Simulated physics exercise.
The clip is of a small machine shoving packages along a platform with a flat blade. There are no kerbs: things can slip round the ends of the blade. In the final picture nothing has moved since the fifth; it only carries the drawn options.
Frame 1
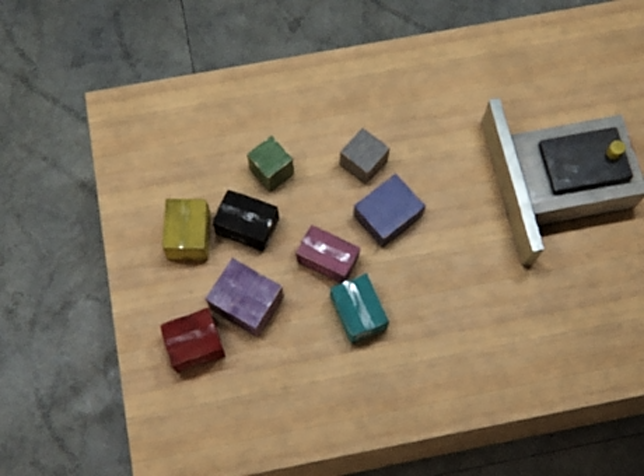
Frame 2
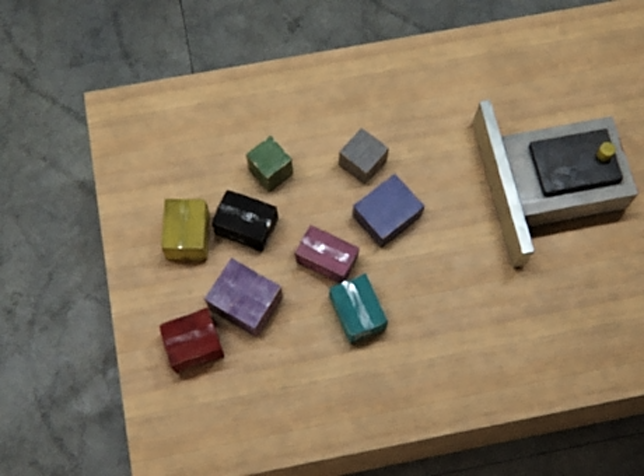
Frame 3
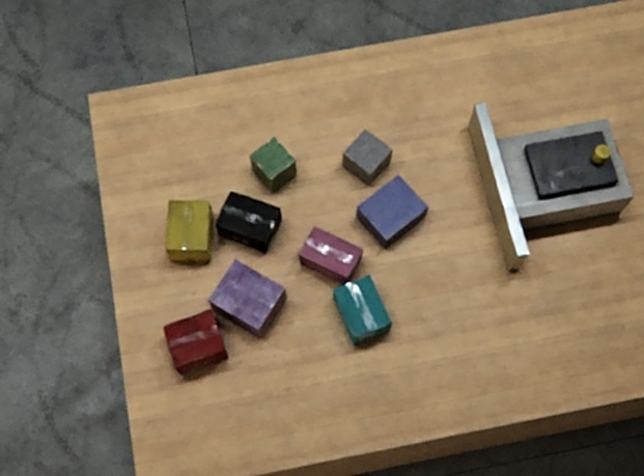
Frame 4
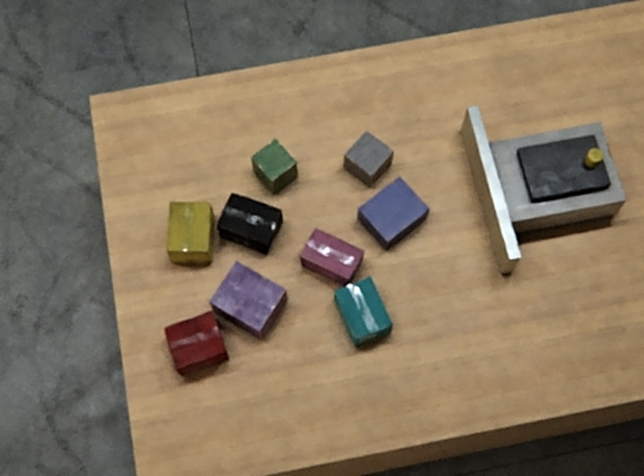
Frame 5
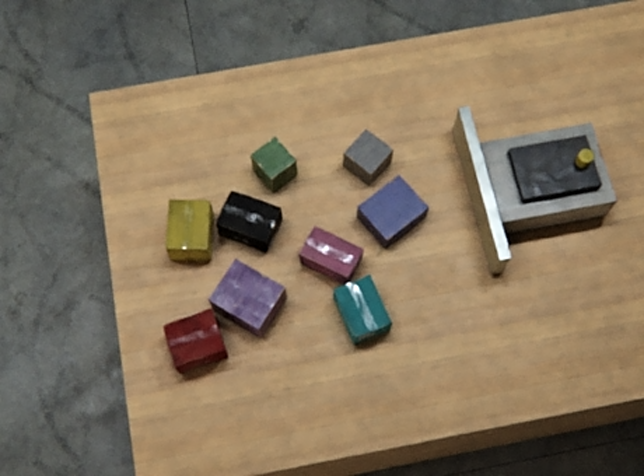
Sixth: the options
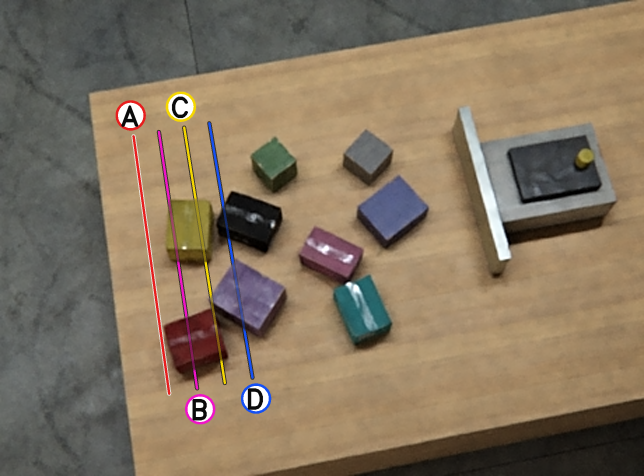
A small machine with a flat blade moves slowly left across a platform toward scattered, motionless packages.
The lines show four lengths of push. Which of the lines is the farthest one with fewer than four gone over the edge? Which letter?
At A, and not beyond.
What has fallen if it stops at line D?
The yellow box goes over.
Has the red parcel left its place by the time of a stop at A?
Yes.
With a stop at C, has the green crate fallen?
By then, no.
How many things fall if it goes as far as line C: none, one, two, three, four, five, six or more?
By then, one.
On the marked copy, A at (151, 259); B at (177, 254); C at (204, 249); D at (230, 244).
Taking A. A third of the way, robot (431, 190); grey crate (323, 160); pink parcel (327, 260).
Two thirds of the way, robot (311, 212); yellow box (109, 248); black parcel (159, 251).
When it is over, robot (214, 230); yellow box over the edge; black parcel over the edge; three fallen.
As for the rest, B is within the limit but short; C is within the limit but short; D is within the limit but short.
